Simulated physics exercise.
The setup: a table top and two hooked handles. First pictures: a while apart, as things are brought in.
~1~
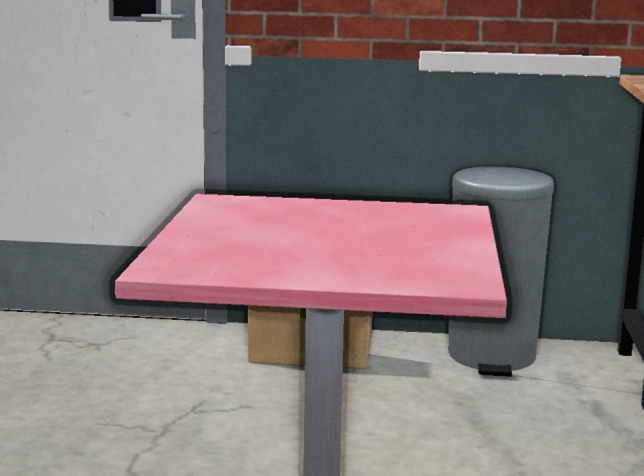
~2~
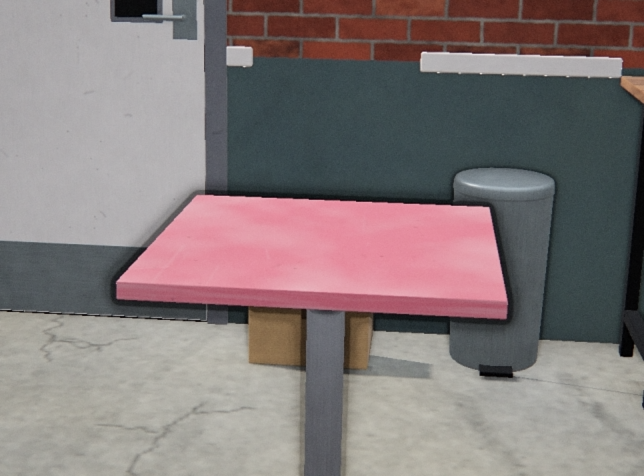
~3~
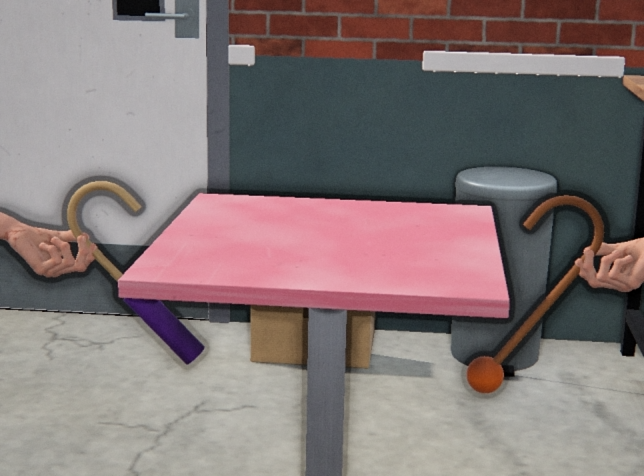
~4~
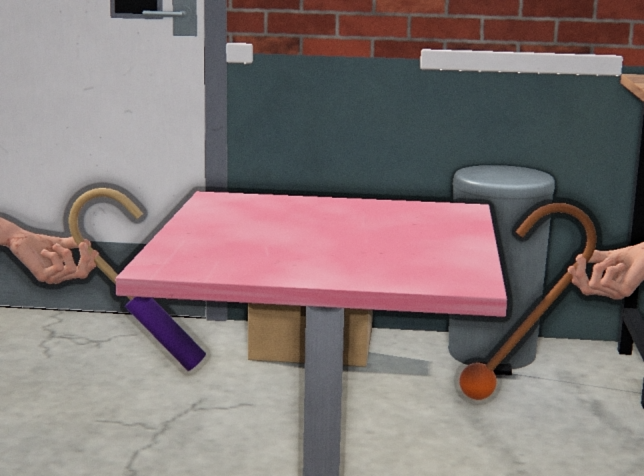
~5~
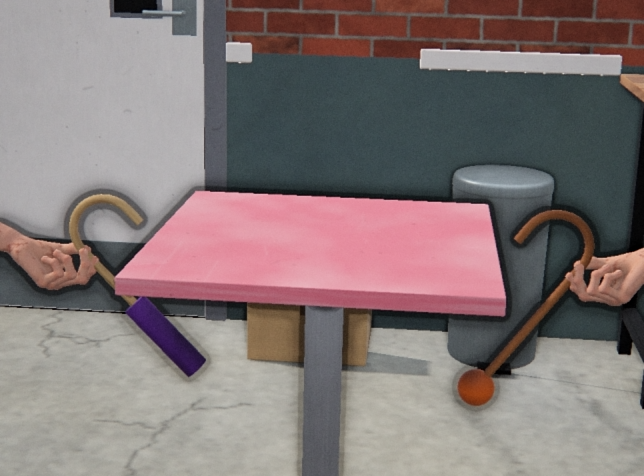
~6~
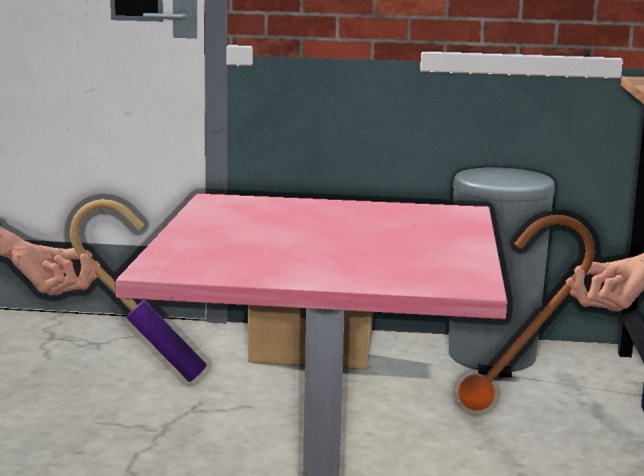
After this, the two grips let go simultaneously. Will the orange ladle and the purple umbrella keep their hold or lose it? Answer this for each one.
As it goes, the orange ladle loses its hold, the purple umbrella loses its hold.
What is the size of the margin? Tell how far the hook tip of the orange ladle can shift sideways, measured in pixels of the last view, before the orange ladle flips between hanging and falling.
About 24 pixels to the left.
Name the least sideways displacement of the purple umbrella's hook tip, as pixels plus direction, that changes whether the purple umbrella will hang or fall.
Shift needed: Around 24 pixels, direction right.
Then, 0.38 s on from there, orange ladle at the bottom; purple umbrella at the bottom.
In the end, the orange ladle falls to the floor; the purple umbrella falls to the floor.
